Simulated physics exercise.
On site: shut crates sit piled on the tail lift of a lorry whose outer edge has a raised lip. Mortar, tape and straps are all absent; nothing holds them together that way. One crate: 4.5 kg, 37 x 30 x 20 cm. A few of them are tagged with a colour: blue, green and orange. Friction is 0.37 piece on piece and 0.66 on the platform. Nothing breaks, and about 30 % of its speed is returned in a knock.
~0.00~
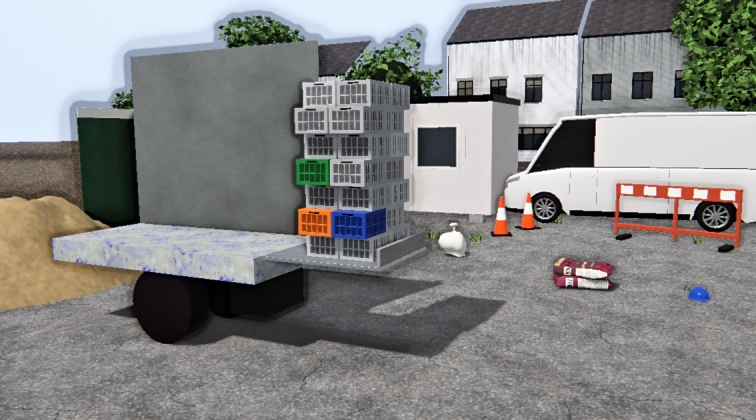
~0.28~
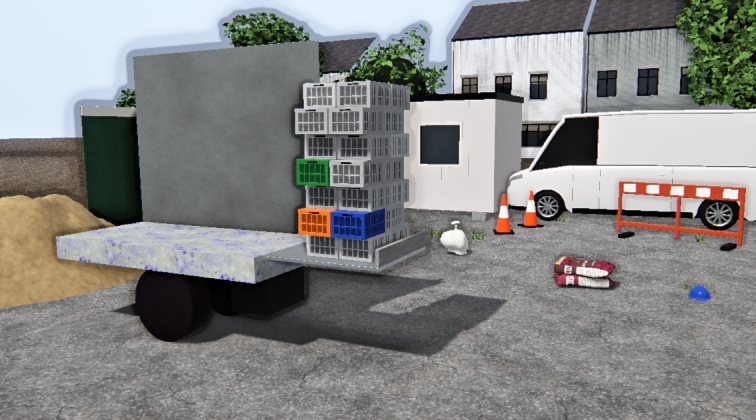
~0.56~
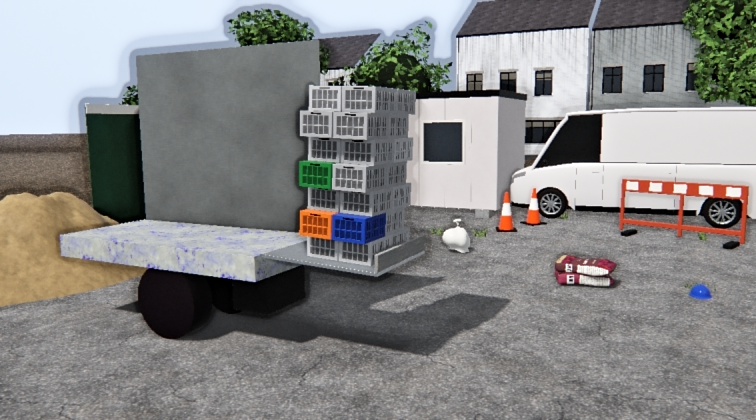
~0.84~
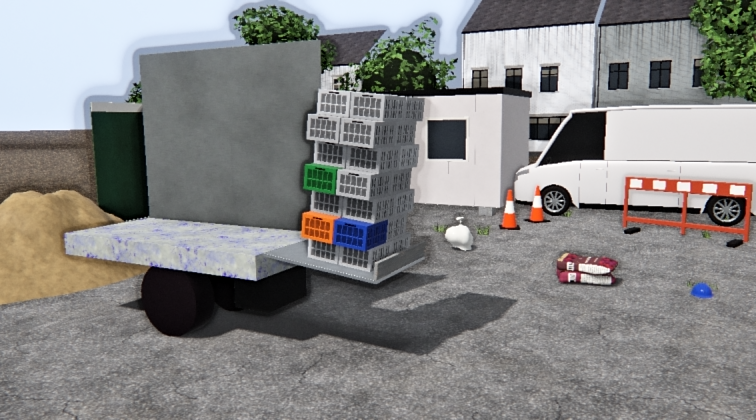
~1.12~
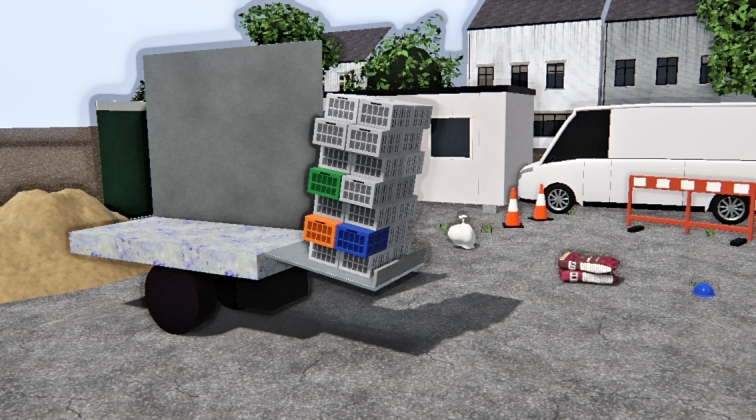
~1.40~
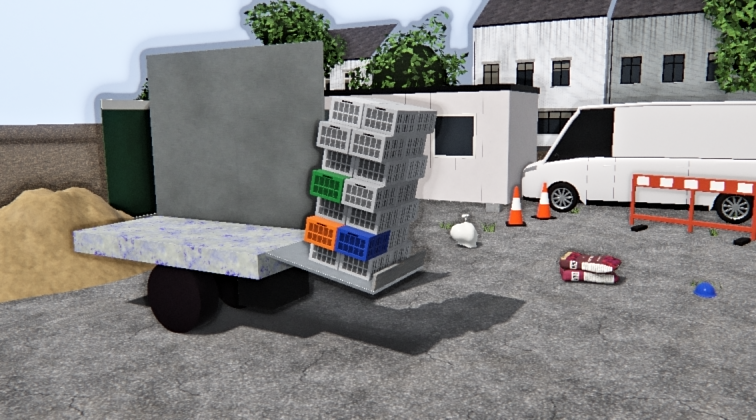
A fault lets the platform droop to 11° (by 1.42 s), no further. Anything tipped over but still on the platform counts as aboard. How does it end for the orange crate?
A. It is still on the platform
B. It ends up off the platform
The answer is A.
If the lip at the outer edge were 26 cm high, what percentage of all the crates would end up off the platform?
Then 60 per cent.
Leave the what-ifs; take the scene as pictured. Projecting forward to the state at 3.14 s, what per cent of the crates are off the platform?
At that instant, 80 percent.
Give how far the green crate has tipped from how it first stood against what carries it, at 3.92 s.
Near 140 degrees from how it began.
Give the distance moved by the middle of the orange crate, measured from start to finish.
Straight-line shift: Approx. 15 cm.
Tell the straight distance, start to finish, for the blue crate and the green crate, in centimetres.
About: Blue 120, green 200.
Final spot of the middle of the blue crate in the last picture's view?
I'd place it at about (425, 354) in the final view.
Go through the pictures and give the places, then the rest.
In the first picture (places mark the middle of the side facing us; the camera moves round a little; leans and shifts are taken against what carries them), platform's outer corner (378, 270) slope 0°; orange crate (314, 223); green crate (312, 172); blue crate (348, 225); nothing disturbed.
Platform's outer corner (377, 270) slope 0°; orange crate (314, 223), in the second picture.
Platform's outer corner (376, 275) slope 3°; orange crate (315, 225), in the third picture.
Platform's outer corner (374, 282) slope 6°; orange crate (317, 229), in the fourth picture.
Platform's outer corner (373, 289) slope 9°; orange crate (319, 232), in the fifth picture.
Platform's outer corner (372, 293) slope 11°; orange crate (320, 234); green crate (326, 187); blue crate (352, 245); nothing disturbed, in the sixth picture.
After 2.34 s, slope 11°; none of the 28 crates off the platform, 28 disturbed; orange crate leaning 11°; green crate leaning 11°.
After 2.76 s, slope 11°; 14 of the 28 crates off the platform; orange crate leaning 18°; green crate leaning 40°.
After 3.14 s, slope 11°; 22 of the 28 crates off the platform; orange crate shifted 48 mm; green crate on its side.
After 3.92 s, slope 11°; 22 of the 28 crates off the platform; orange crate shifted 50 mm; green crate upside down.
By the end (4.7 s), slope 11°; 22 of the 28 crates off the platform; orange crate shifted 51 mm; green crate upside down; blue crate on its side. As the last picture would show them, middles, orange crate near (337, 232), green crate near (450, 382).
